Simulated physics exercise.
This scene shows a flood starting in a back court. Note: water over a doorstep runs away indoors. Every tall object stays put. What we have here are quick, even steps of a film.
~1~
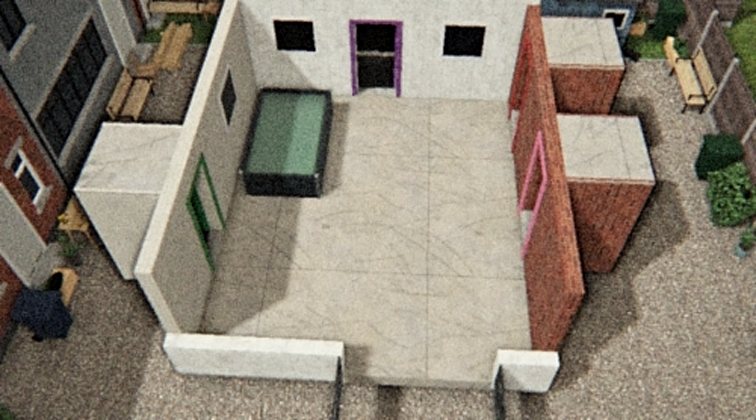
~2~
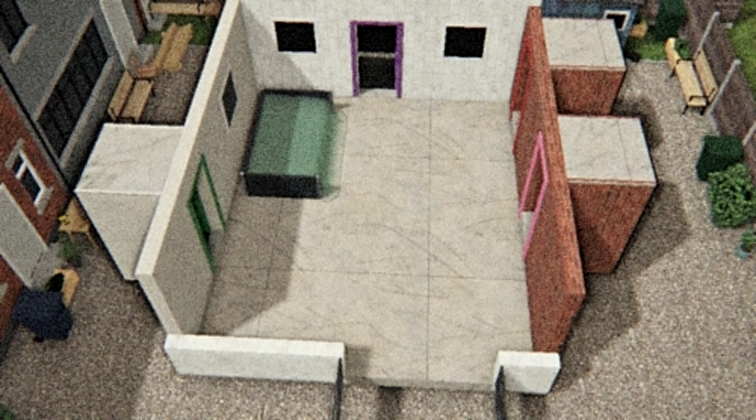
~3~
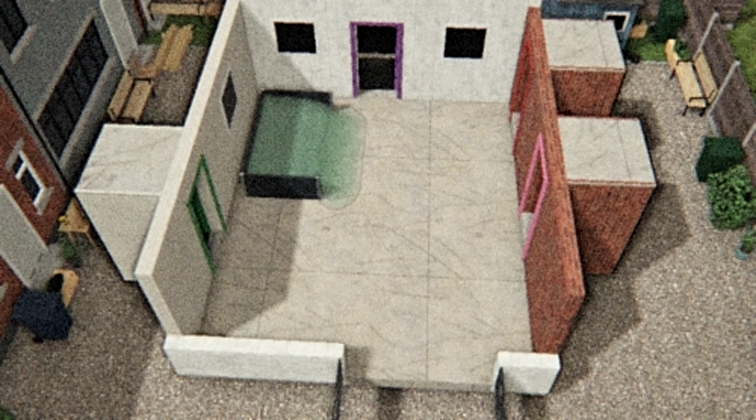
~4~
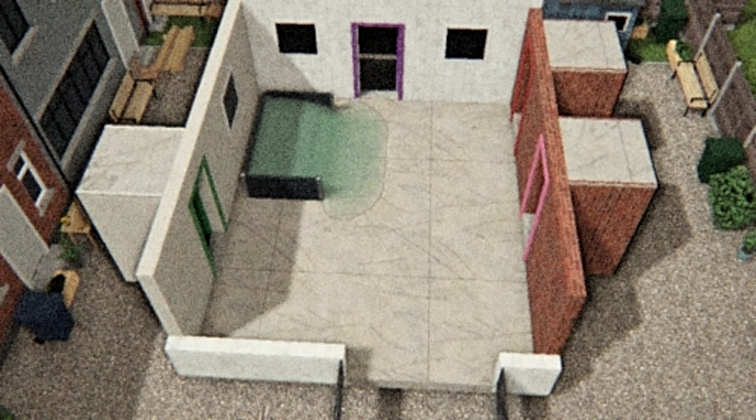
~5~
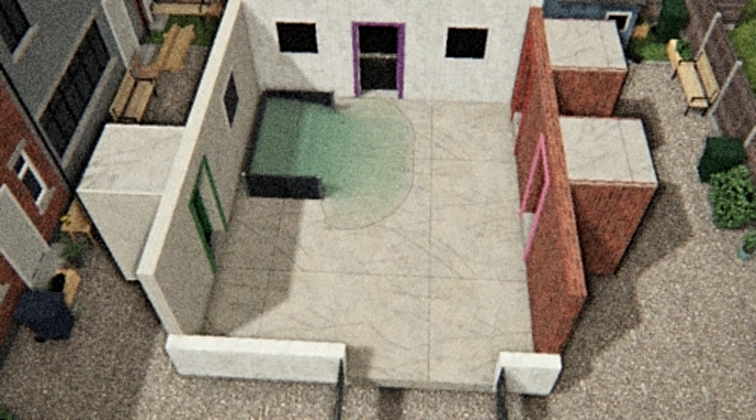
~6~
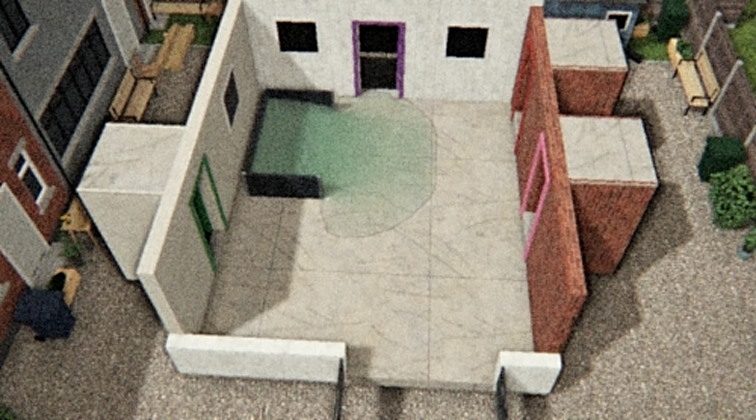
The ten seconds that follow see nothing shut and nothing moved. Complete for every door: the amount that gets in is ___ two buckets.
Pink door: At most; green door: At most; red door: At most; purple door: More than.
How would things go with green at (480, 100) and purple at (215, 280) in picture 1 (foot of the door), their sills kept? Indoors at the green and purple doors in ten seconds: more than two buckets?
Green door: Crosses the line; purple door: Stays below the line.
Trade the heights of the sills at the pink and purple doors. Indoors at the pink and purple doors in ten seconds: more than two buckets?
After the swap the pink door overflows the limit and the purple door stays within it.
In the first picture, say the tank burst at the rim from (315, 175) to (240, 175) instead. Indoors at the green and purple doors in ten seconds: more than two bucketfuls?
Green door exceeds the limit, purple door falls short.
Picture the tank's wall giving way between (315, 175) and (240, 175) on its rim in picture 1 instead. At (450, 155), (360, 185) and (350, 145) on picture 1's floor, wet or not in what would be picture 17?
The first spot is spared, the second spared and the third spared.
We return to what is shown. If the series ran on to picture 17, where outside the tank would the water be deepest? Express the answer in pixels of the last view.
Deepest spot: Around (500, 108).
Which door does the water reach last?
I'd go with the one in green.
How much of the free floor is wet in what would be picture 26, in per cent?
Share estimate: About 55 per cent.
A moment on, water covers 45 % of the floor; the pink door not reached, the green door not reached, the red door wet at the sill, nothing in, the purple door under two buckets in.
Next, water covers 50 % of the floor; the pink door wet at the sill, nothing in, the green door not reached, the red door wet at the sill, nothing in, the purple door over two buckets in.
Then, water covers 55 % of the floor; the pink door wet at the sill, nothing in, the green door not reached, the red door wet at the sill, nothing in, the purple door over two buckets in.
Later, water covers 70 % of the floor; the pink door wet at the sill, nothing in, the green door not reached, the red door wet at the sill, nothing in, the purple door over two buckets in.
In the end, water covers 95 % of the floor; the pink door wet at the sill, nothing in, the green door wet at the sill, nothing in, the red door wet at the sill, nothing in, the purple door far over two buckets in.
